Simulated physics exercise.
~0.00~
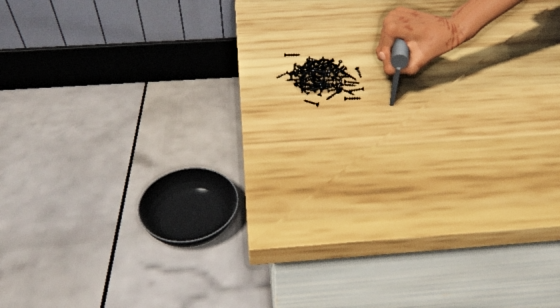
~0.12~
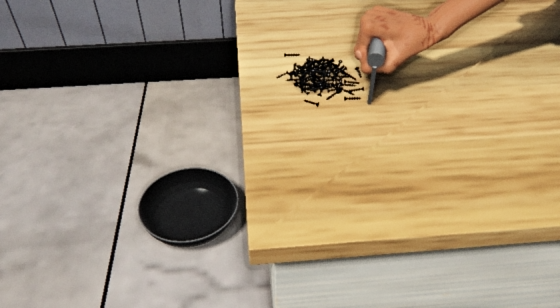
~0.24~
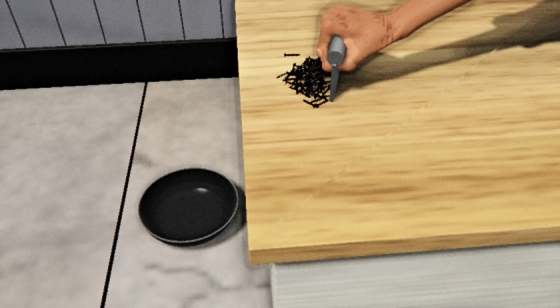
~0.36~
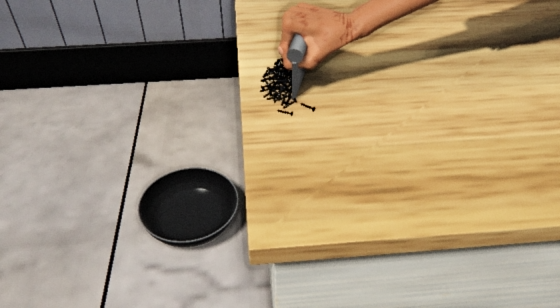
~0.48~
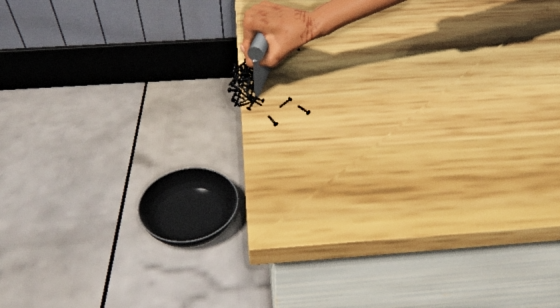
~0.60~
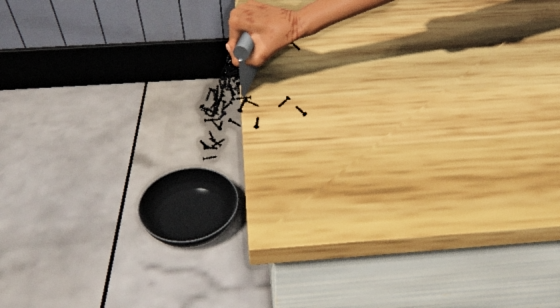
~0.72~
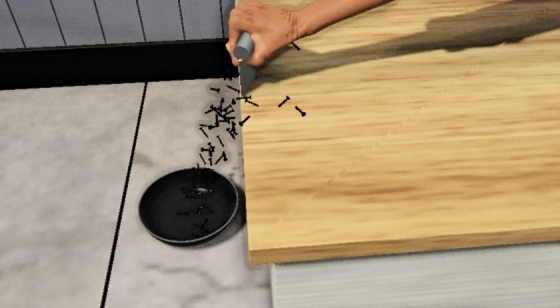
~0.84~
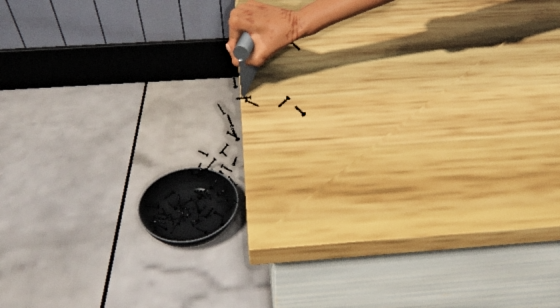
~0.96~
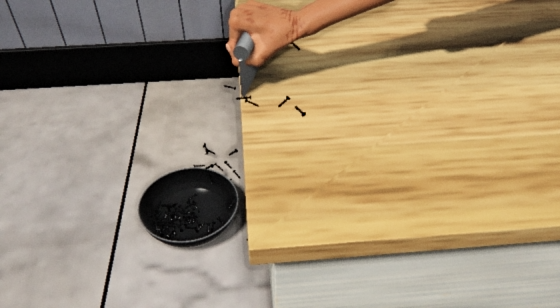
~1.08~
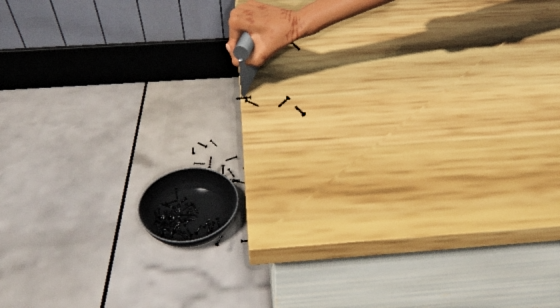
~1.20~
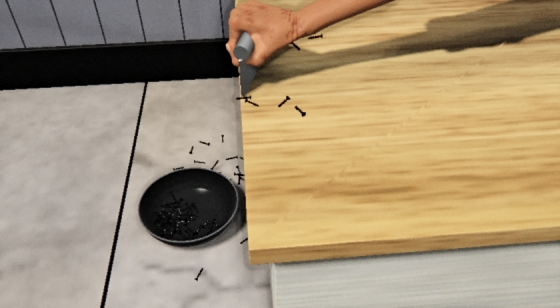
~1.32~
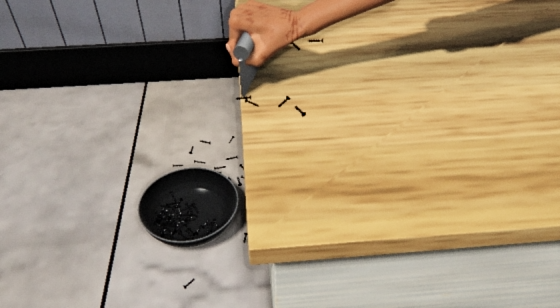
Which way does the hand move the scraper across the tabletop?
It moves the scraper to the left, toward the table's left edge.
A hand holding a gray scraper slides it left across a light wooden tabletop toward a loose pile of small black screws. The blade meets the pile and pushes most of it toward the table's left edge, leaving a few screws behind. At the edge the hand stops, and the screws spill over in a stream toward a black bowl sitting below on the pale tiled floor. Many drop into the bowl, while others scatter around it. At the end, a dark heap lies in the bowl, stray screws dot the floor, and several remain on the tabletop near the still scraper.
